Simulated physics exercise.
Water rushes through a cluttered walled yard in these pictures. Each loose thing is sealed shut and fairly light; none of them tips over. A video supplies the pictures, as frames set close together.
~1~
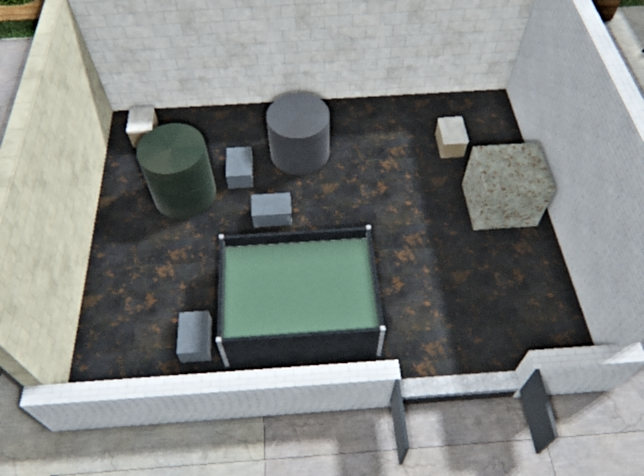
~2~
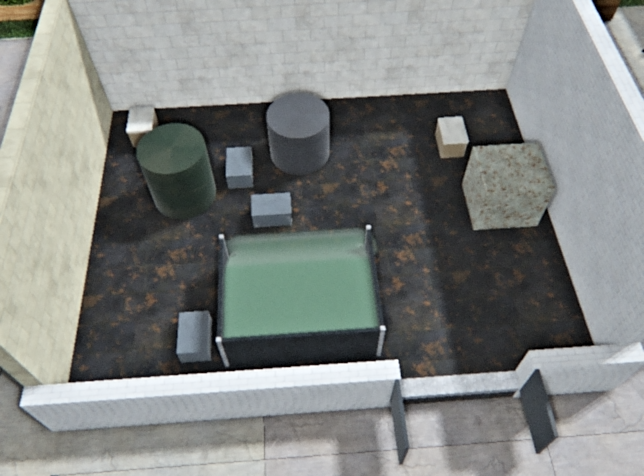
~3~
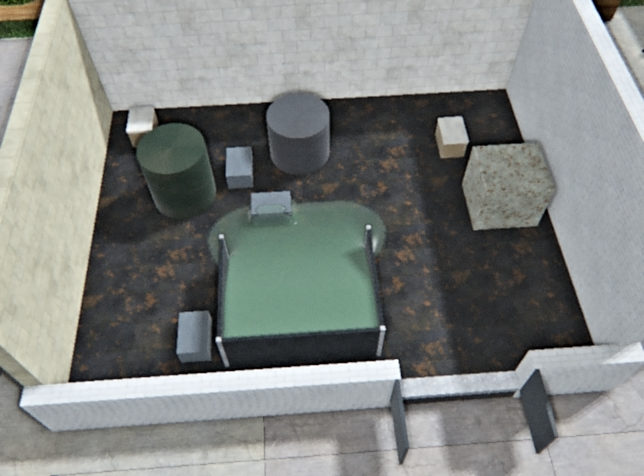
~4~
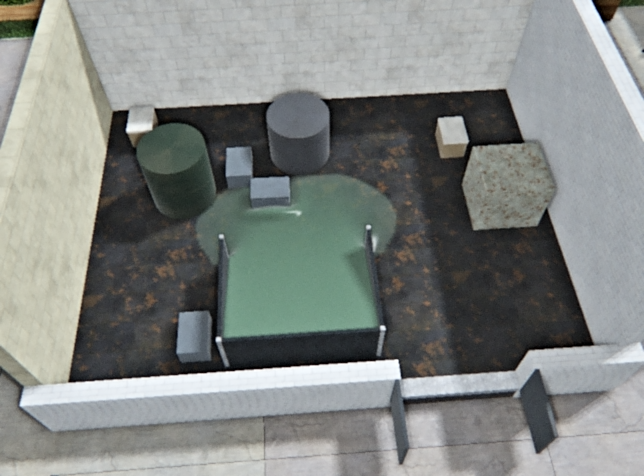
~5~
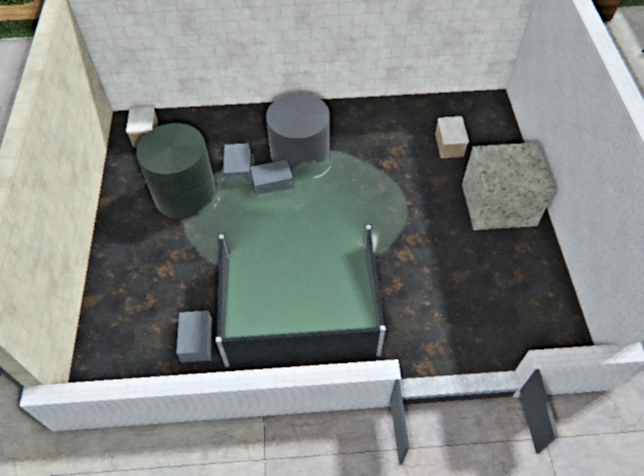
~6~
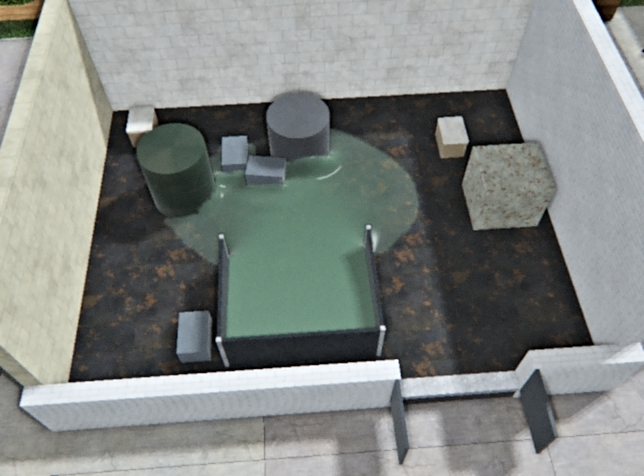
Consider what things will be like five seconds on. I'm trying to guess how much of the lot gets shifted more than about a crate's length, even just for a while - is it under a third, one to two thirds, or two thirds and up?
My guess is two thirds and up.
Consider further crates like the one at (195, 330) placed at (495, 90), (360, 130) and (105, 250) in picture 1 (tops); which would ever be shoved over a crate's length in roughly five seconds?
Copy one: Slides well clear; copy two: Slides well clear; copy three: Slides well clear.
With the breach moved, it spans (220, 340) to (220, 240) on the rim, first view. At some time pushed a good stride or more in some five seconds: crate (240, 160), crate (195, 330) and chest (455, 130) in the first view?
Result per item - short of that distance / displaced that far / short of that distance.
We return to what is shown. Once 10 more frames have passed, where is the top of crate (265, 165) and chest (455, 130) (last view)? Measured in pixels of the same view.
Look around pixels (268, 104) and (481, 124).
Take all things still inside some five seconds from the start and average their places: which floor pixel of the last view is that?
Their centre sits close to (288, 219) on the floor of the last picture.
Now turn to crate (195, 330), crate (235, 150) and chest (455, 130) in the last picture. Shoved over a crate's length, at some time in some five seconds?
Sequence check gives below that mark, next past that mark, finally past that mark.
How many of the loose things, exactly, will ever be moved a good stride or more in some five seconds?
It adds up to 4.
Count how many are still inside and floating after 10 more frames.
I get 1.
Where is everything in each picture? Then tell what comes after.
A crate at (271, 204) rests on the ground; a crate at (239, 161), on the bottom; 0 of 5 have shifted, in the first picture.
A crate at (271, 204) rests on the ground; a crate at (239, 161), on the bottom; 0 of 5 have shifted, in the second picture.
A crate at (271, 202) rests on the ground, close to its start; a crate at (239, 161) rests on the ground; 0 of 5 have shifted, in the third picture.
A crate at (270, 188), on the bottom, close to its start; a crate at (239, 161) rests on the ground; 1 of 5 have shifted, in the fourth picture.
A crate at (271, 172), on the bottom, a stride from its start; a crate at (237, 158), on the bottom, close to its start; 2 of 5 have shifted, in the fifth picture.
A crate at (266, 166), afloat, a stride from its start; a crate at (234, 150), on the bottom, close to its start; 2 of 5 have shifted, in the sixth picture.
A moment on, 2 of 5 are well off their spots; 1 afloat.
Next, 2 of 5 are well off their spots; 1 afloat.
Later, 4 of 5 are well off their spots; 4 afloat.
In the end, 4 of 5 are well off their spots, and 4 have been at some point; 2 afloat.
